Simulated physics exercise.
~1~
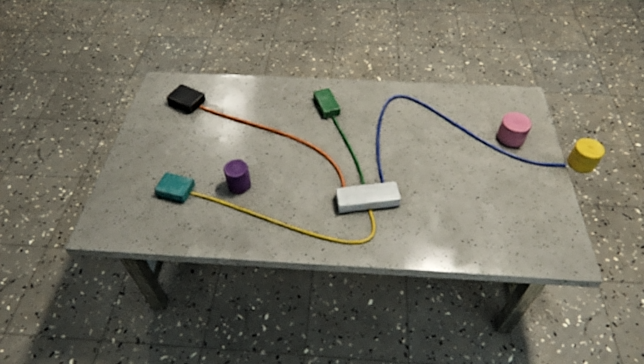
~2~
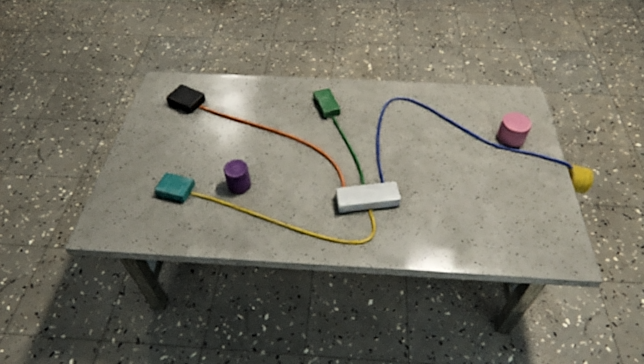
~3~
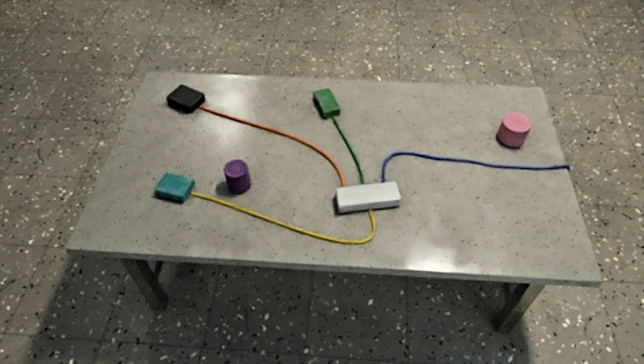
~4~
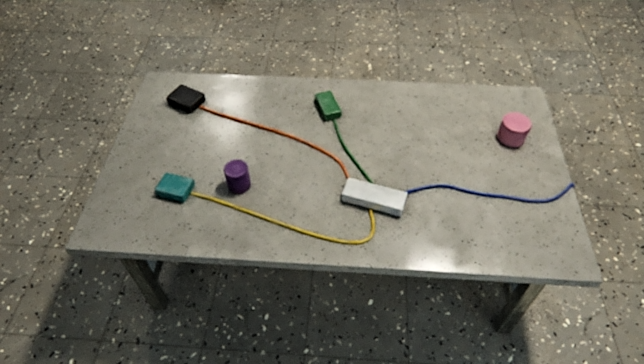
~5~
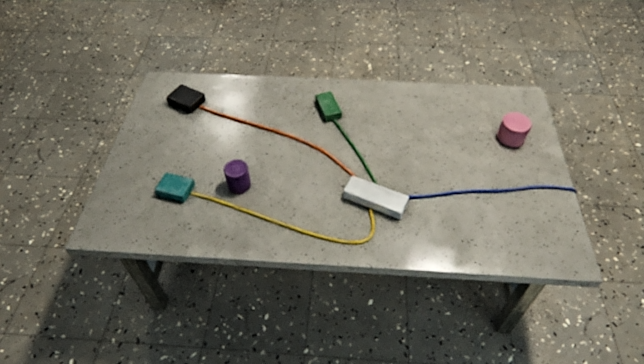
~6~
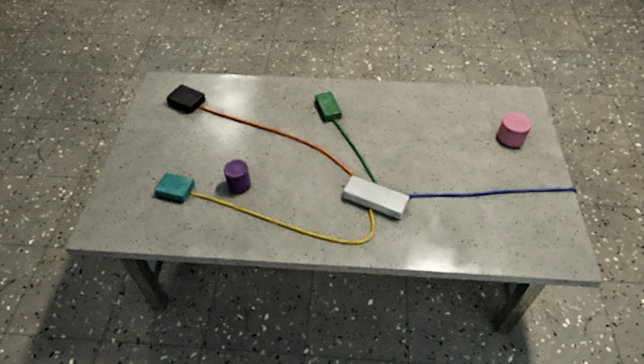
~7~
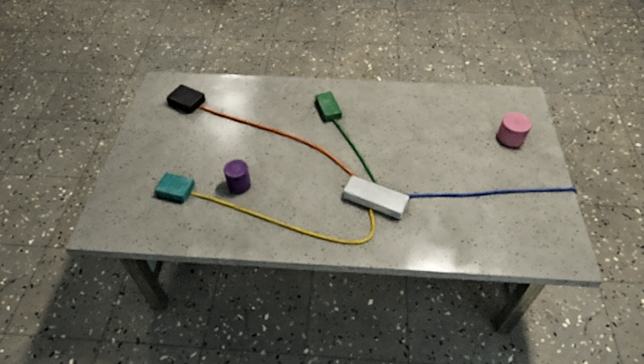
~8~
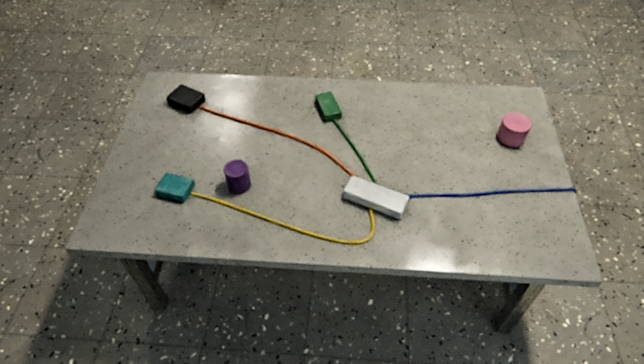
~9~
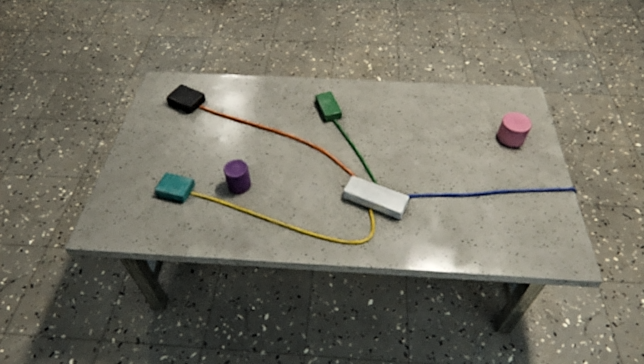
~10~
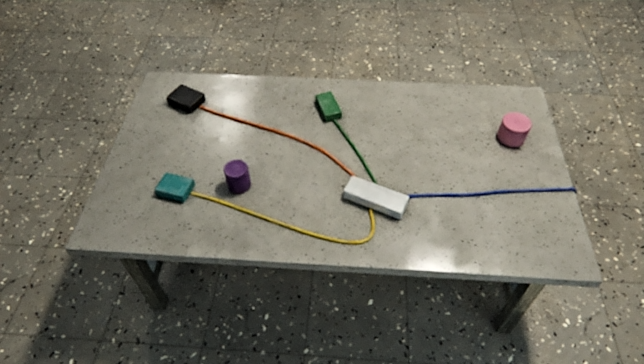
We see a speckled grey table where cables link a white strip to small coloured blocks; a yellow cylinder drops off the right edge, pulling its blue cable straight and nudging the strip slightly, and everything then rests still with the cable stretched to the edge.
